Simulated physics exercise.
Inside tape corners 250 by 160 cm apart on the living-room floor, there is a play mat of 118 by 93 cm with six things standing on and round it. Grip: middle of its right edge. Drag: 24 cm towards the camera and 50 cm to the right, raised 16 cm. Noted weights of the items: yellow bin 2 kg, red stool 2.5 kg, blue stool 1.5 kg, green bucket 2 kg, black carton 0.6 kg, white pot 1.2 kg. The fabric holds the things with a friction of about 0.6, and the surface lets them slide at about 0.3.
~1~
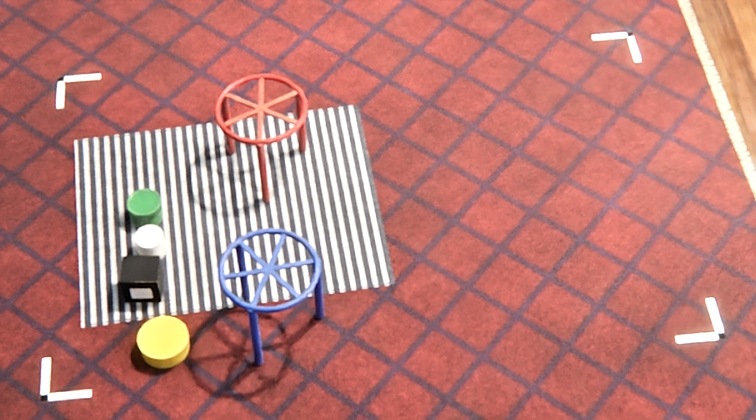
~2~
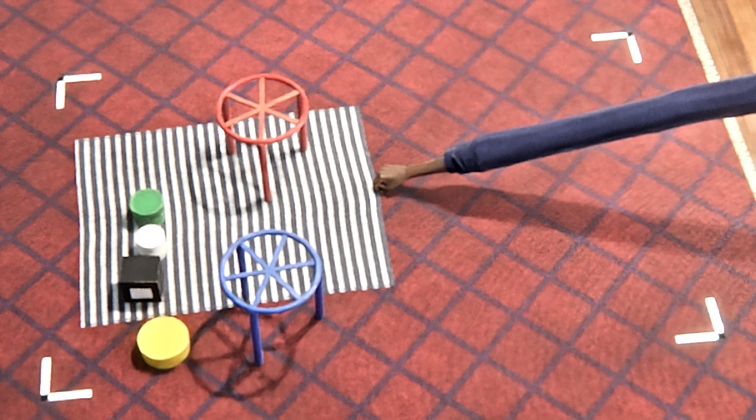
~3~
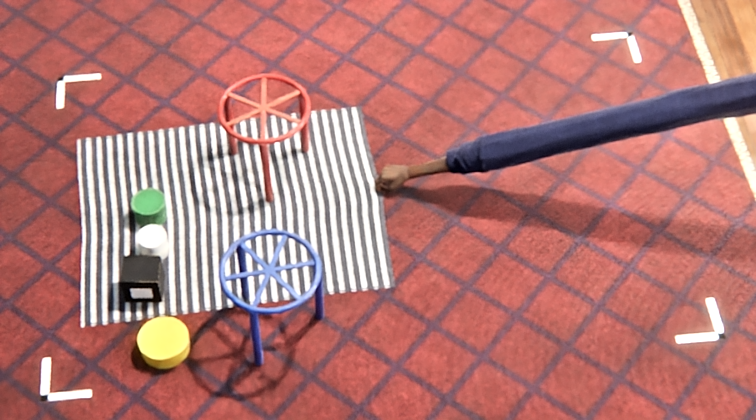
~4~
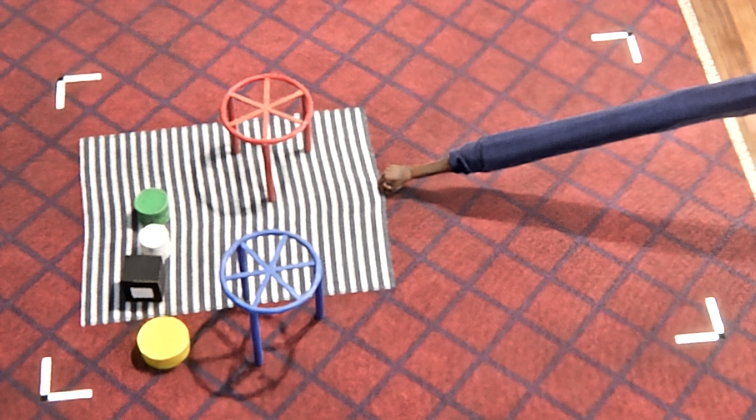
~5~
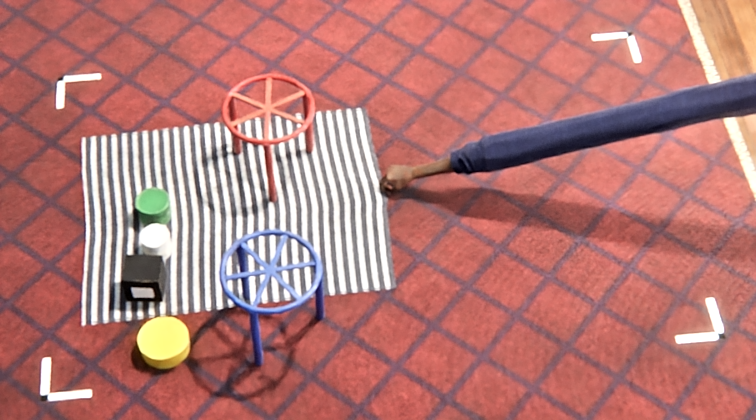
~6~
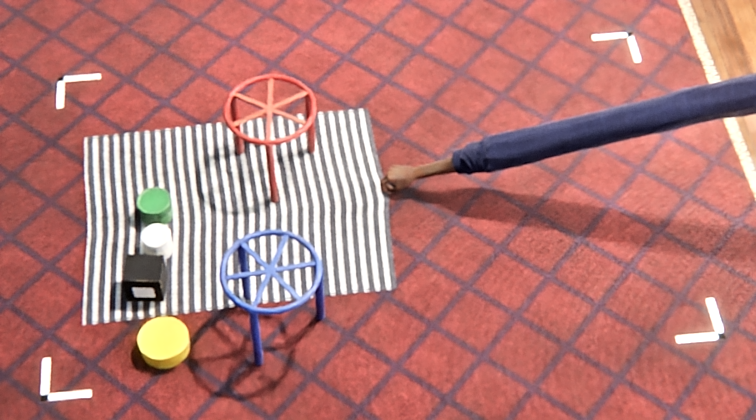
On a red patterned carpet, a hand tugs a striped mat slightly to the right.
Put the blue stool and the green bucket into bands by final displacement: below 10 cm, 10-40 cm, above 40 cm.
Bands: Blue stool - in the middle, green bucket - above 40 cm.
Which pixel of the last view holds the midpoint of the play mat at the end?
Midpoint, last view: Approx. (369, 219).
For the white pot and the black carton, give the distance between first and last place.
The white pot ends 50 cm from where it began, and the black carton ends 45 cm from where it began.
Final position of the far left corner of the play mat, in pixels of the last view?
It ends up approximately at (250, 116).
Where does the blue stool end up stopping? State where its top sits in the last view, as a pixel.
Near (320, 277).
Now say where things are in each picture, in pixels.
The first frame shows shows, blue stool (269, 268); green bucket (144, 202); play mat corners (82, 328) (75, 141) (358, 105) (395, 284).
The second frame shows shows, green bucket (146, 201); play mat corners (82, 327) (76, 141); grip (379, 191).
The third frame shows shows, play mat corners (82, 327) (78, 140); grip (381, 191).
The fourth frame shows shows, red stool (266, 107); green bucket (151, 201); play mat corners (82, 326) (81, 139); grip (384, 191).
The fifth frame shows shows, play mat corners (83, 325) (83, 138); grip (385, 191).
The sixth frame shows shows, blue stool (270, 269); green bucket (154, 200); play mat corners (83, 325) (85, 138) (368, 108) (397, 289); grip (387, 191).
Next, middle of the play mat at (276, 209); green bucket 19 cm off its start, blue stool 7 cm off its start, red stool 21 cm off its start.
Then, middle of the play mat at (314, 209); green bucket 35 cm off its start, blue stool 13 cm off its start, red stool 35 cm off its start.
After that, middle of the play mat at (353, 218); green bucket 50 cm off its start at (273, 191), blue stool 16 cm off its start at (312, 280), red stool 46 cm off its start at (377, 129).
Later, middle of the play mat at (369, 219); green bucket 57 cm off its start, blue stool 18 cm off its start, red stool 55 cm off its start.
At the end, middle of the play mat at (369, 219); green bucket 57 cm off its start at (291, 192), blue stool 19 cm off its start at (320, 277), red stool 55 cm off its start at (399, 135), white pot 51 cm off its start at (283, 227).
